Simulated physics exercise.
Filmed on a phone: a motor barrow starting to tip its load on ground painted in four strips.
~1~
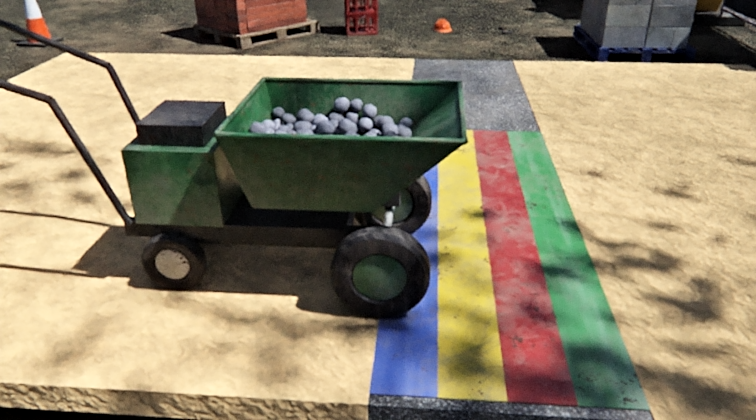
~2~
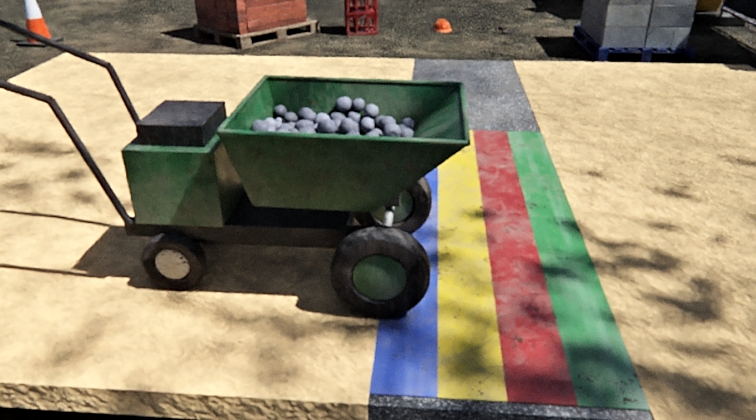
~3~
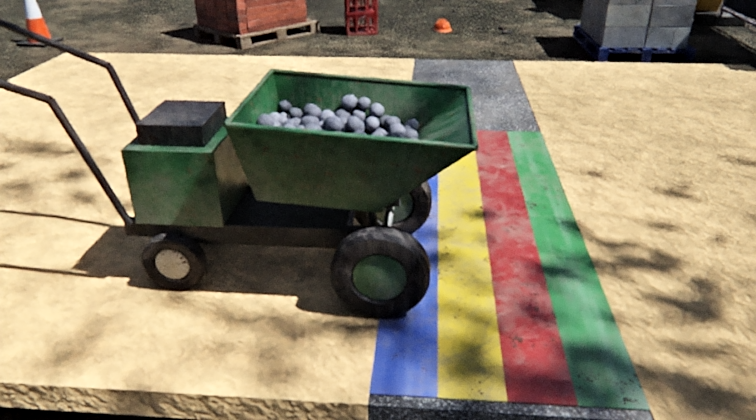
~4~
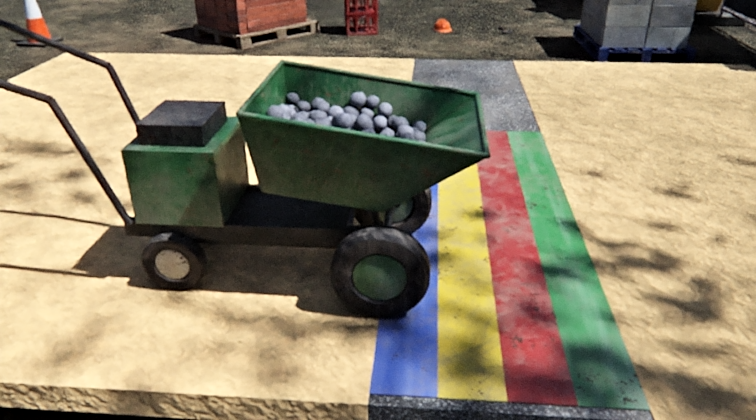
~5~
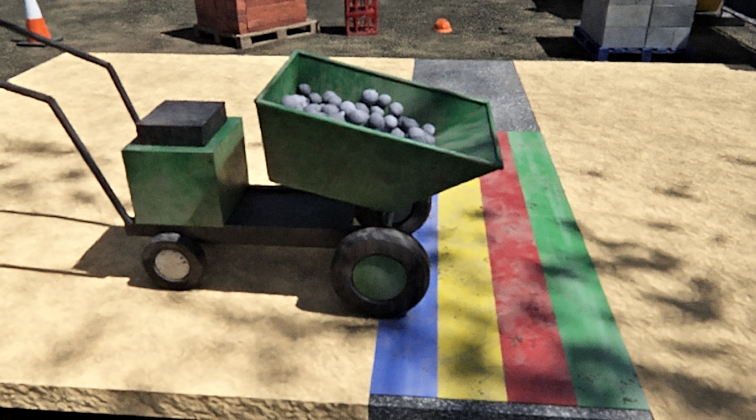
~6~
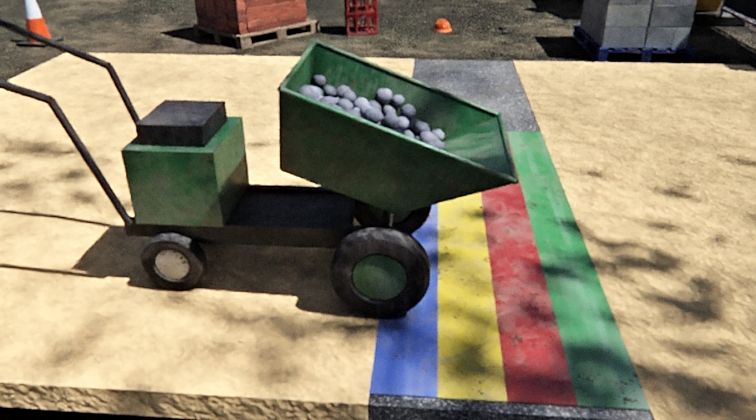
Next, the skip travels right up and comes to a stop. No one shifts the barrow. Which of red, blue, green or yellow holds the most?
Green.
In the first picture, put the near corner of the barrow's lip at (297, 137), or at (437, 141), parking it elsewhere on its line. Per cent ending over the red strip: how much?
First spot 10 per cent, second spot 20 per cent.
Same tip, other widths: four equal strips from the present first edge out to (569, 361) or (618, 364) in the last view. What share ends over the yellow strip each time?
First 0 in a hundred, then 0 in a hundred.
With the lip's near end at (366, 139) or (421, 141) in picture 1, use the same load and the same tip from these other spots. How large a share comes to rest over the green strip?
Close to 20 in a hundred, and close to 30 in a hundred.
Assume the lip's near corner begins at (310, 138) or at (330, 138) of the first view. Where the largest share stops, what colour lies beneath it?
Case one gives the strip in yellow, case two gives the yellow strip.
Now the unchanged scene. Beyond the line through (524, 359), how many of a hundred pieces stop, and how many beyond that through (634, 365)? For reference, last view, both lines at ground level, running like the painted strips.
Respectively 70 and 30 percent.
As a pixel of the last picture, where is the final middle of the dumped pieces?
The centre comes to rest near (587, 272).
Shortly afterwards, skip tipped steeply; the whole lot in the skip.
Next, skip tipped right over; the bulk in the skip; only a few over the red strip; near a quarter over the green strip; only a few off the paint.
Some moments later, skip tipped right over; near a third in the skip; a little over the red strip; near a third over the green strip; near a quarter off the paint.
In the end, skip tipped right over; near a third in the skip; none at all over the blue strip; none at all over the yellow strip; a little over the red strip; near a third over the green strip; near a quarter off the paint.
